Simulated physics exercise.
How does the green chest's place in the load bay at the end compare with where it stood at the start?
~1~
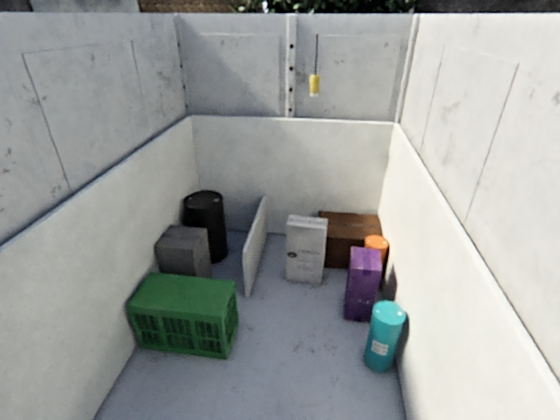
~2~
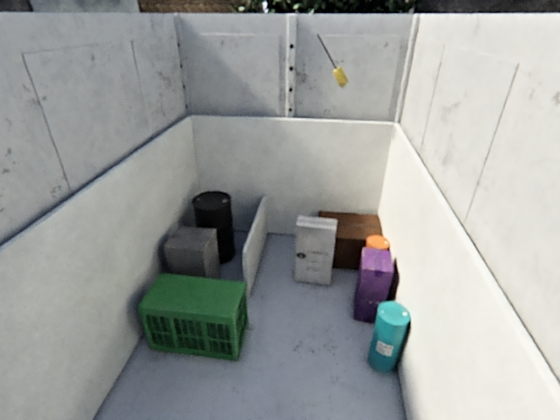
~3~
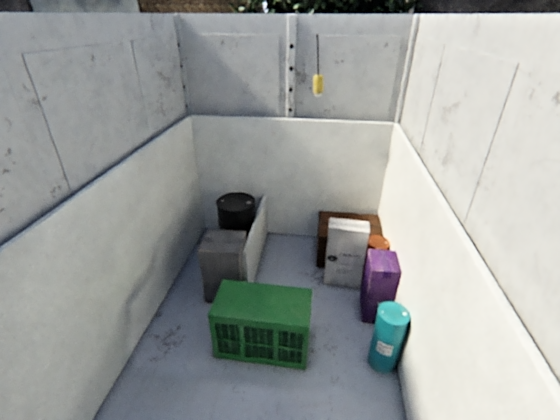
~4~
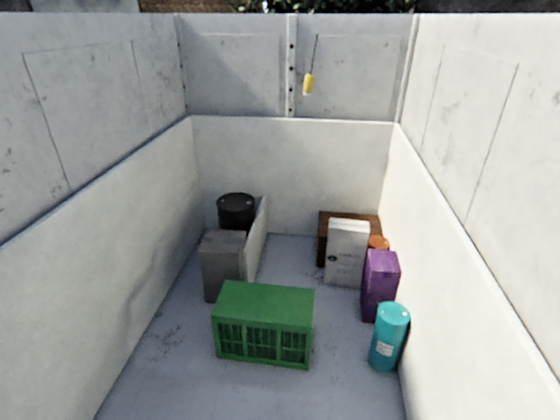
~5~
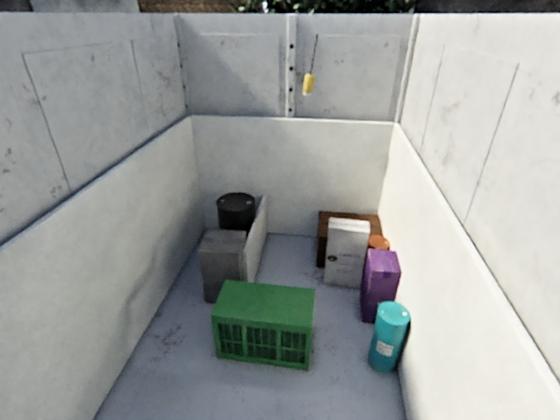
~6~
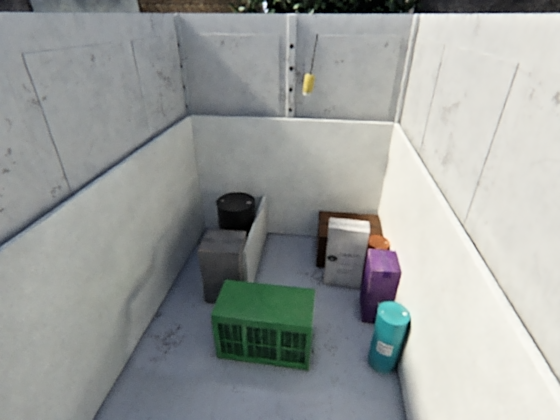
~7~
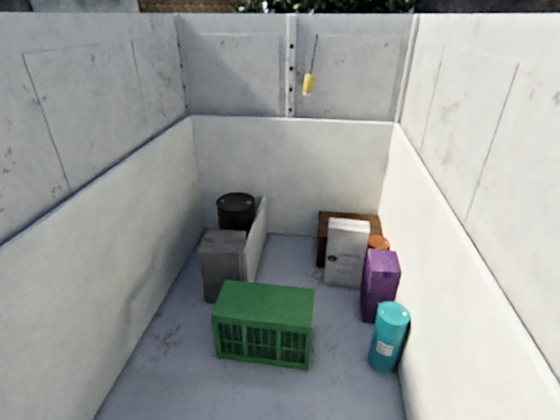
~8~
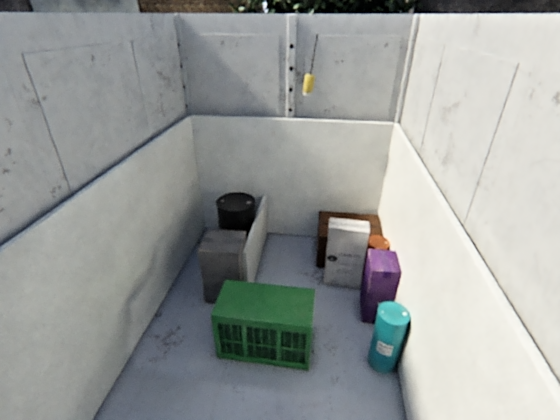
The green chest starts close to the left wall and ends farther right, near the middle of the floor, leaving a clear gap between it and that wall.
A green chest stands near the left wall of a pale-walled load bay, seen from the rear and above. Behind it are a grey box and a black drum beside a low board, while white, brown and purple boxes and orange and turquoise canisters stand to the right. As the yellow lamp swings on its cord, the chest, grey box, drum and white box slide right, and the purple box shifts slightly. The chest reaches the middle of the floor and the grey box comes up to the board. Everything then stays still and upright, with the lamp hanging almost motionless.
